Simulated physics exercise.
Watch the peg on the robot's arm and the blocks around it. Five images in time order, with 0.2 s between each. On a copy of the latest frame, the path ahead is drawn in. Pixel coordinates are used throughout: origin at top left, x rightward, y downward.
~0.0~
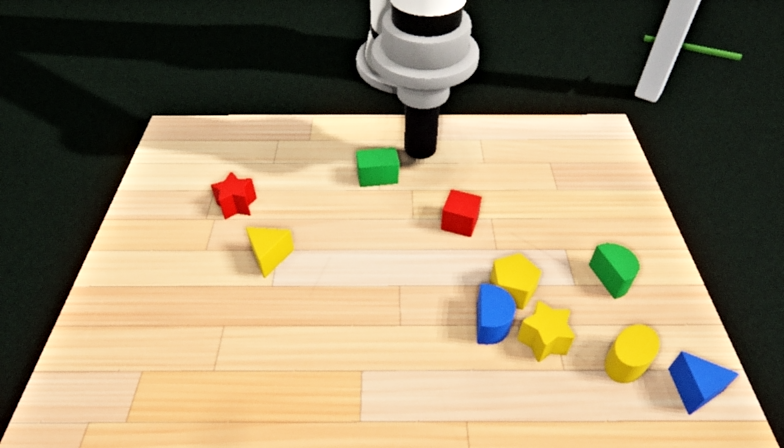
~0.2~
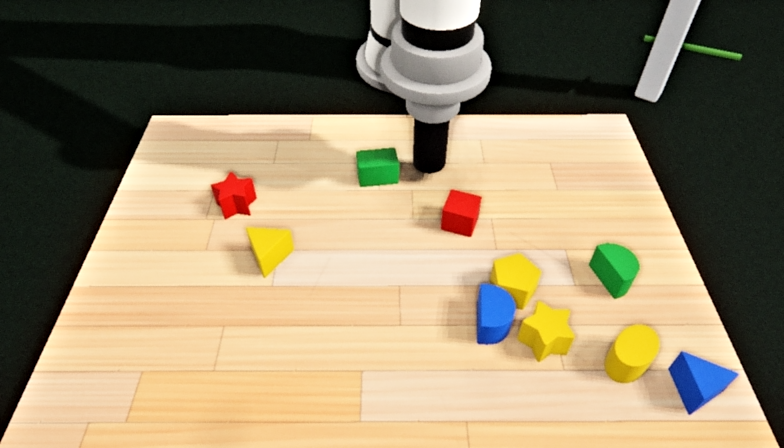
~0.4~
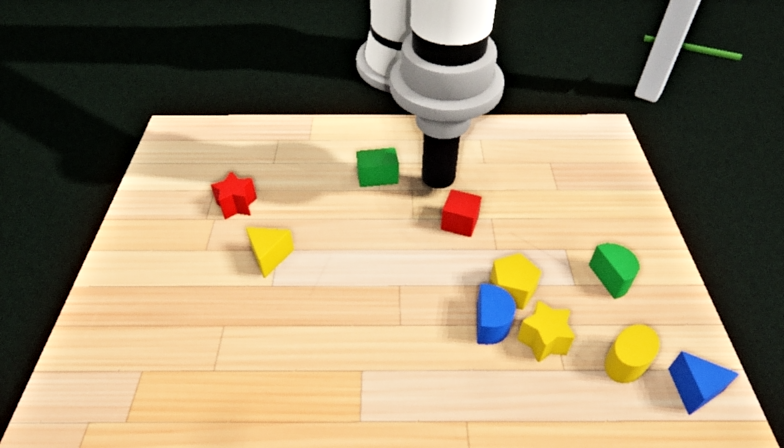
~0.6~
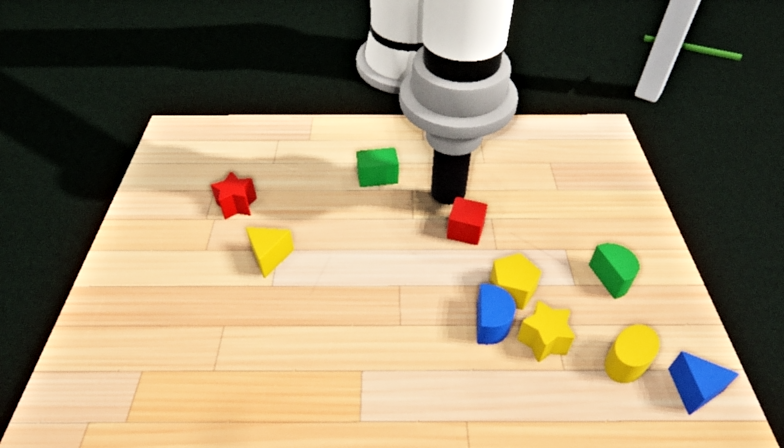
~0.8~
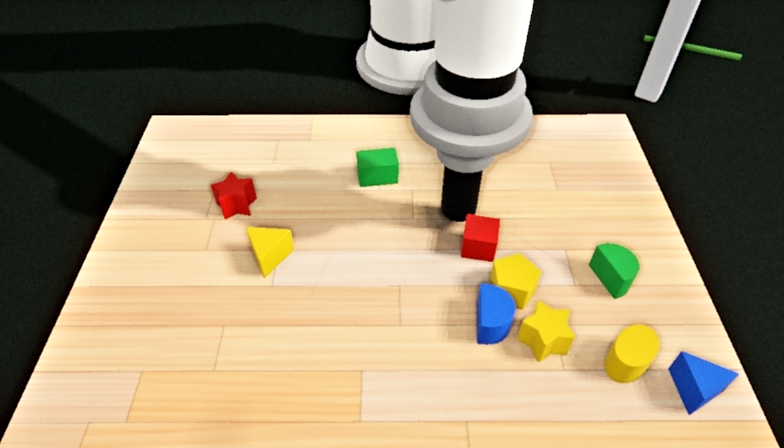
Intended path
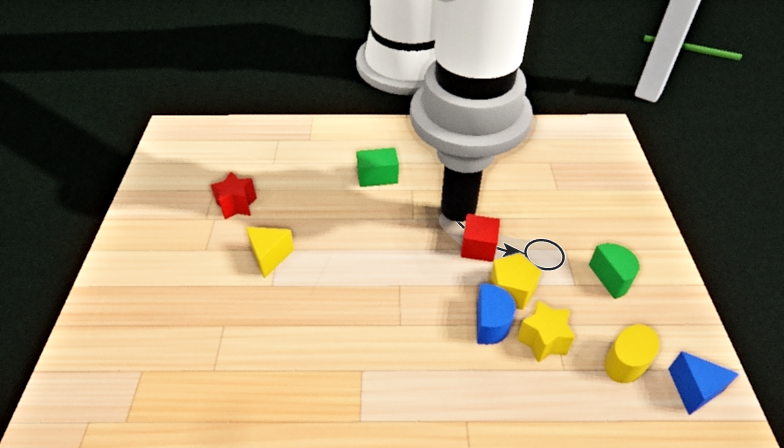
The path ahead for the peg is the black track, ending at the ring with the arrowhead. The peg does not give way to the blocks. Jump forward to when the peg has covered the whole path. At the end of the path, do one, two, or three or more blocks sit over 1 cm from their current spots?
The number is three or more.
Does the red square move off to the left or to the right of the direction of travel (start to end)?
Over to the right.
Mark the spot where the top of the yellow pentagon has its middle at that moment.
Expect it around (538, 295).
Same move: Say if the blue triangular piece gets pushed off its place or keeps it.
It stays put.
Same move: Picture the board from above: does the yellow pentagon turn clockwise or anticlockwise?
It twists with the clock when seen from above.
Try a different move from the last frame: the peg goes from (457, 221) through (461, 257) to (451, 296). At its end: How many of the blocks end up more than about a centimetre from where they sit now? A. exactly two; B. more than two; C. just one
The correct letter is A.
Path on the board, from (457, 221) through (479, 240) and (510, 252) to (544, 254).
The first path, step by step. One third of the way, peg (482, 229); red square (501, 247), turned 20° anticlockwise; yellow pentagon (522, 276), turned 15° clockwise.
Two thirds of the way, peg (513, 242); red square (519, 261); yellow pentagon (537, 293), turned 20° clockwise; yellow star block (558, 333).
At the end, peg (548, 244); red square (523, 263); yellow pentagon (538, 295), turned 25° clockwise; yellow star block (559, 335), turned 15° clockwise; green D-shaped block in place; blue triangular piece in place.
